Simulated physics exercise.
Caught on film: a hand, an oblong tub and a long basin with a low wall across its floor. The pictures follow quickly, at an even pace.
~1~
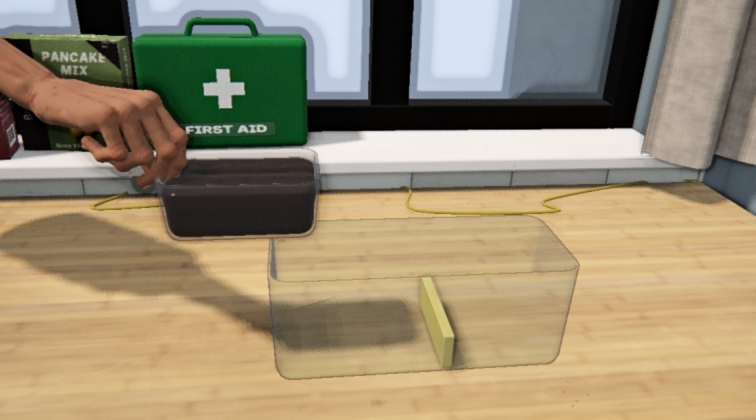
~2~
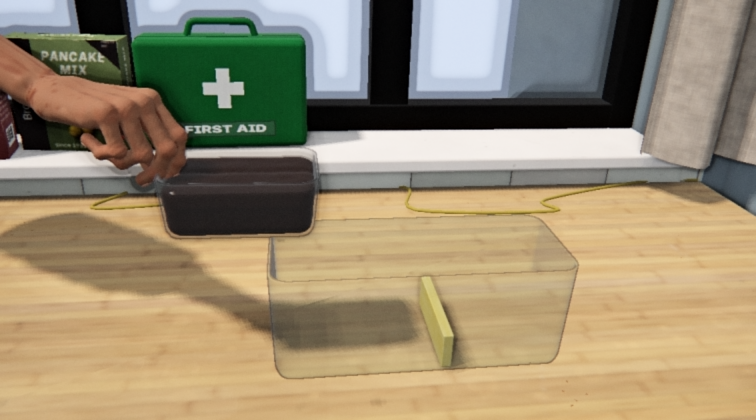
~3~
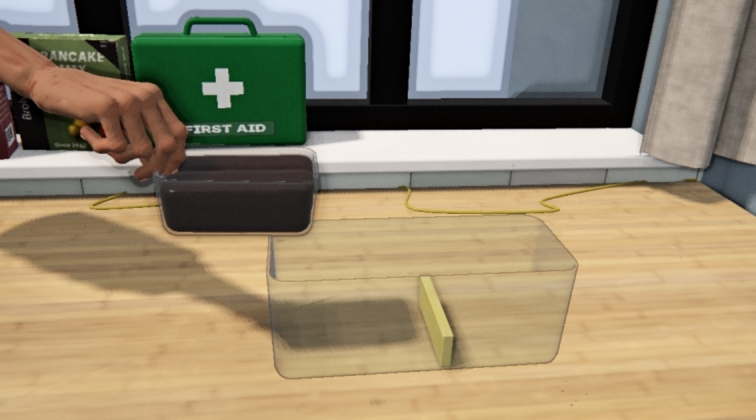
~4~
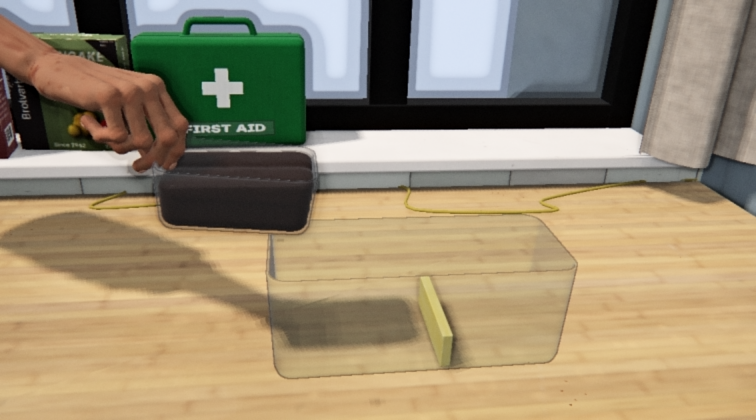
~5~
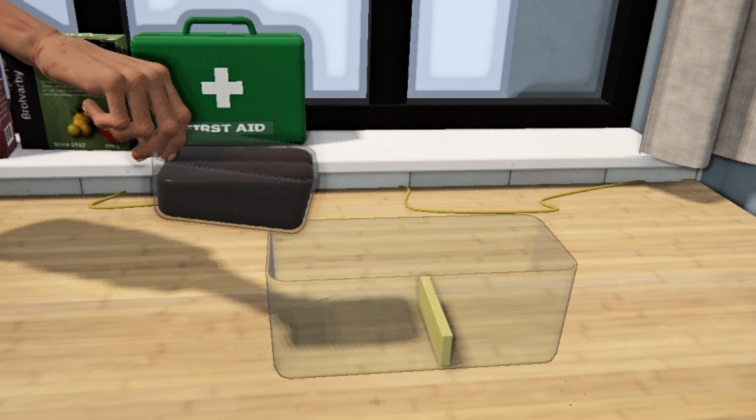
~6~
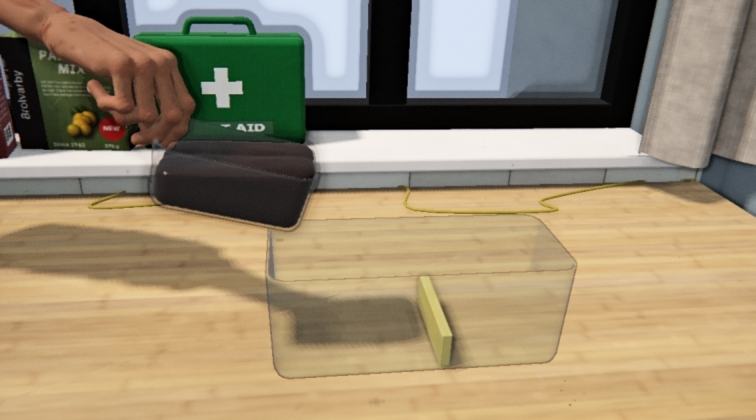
A hand gradually tilting a clear tub of dark coffee toward the right, behind a long, empty basin with a low wall inside.
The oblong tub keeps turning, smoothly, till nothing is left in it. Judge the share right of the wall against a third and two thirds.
The share right of the wall is under a third.
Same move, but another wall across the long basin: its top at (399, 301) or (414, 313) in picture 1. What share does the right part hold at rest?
In turn 60 and 45 in a hundred.
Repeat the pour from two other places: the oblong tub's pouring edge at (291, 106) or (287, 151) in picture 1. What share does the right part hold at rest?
First some 10, then 10 per cent.
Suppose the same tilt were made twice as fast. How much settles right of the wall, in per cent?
About 30 per cent.
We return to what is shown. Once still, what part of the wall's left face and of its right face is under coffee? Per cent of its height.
The left part 60 per cent, the right part 10.
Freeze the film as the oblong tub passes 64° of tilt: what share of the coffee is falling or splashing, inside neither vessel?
It comes to 40 per cent or so.
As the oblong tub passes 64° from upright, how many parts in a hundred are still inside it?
Some 30 per cent.
A moment on, the oblong tub is tipped part way and 32 per cent is still to pour, 29 is left of the wall and 0 right of it.
Next, the oblong tub is tipped on its side and 5 per cent is still to pour, 78 is left of the wall and 3 right of it.
Then the oblong tub is tipped right over and 0 per cent is still to pour, 86 is left of the wall and 9 right of it.
Later the oblong tub is tipped right over and 0 per cent is still to pour, 84 is left of the wall and 11 right of it.
At rest 84 per cent lies left of the wall, 12 right of it and 5 outside.
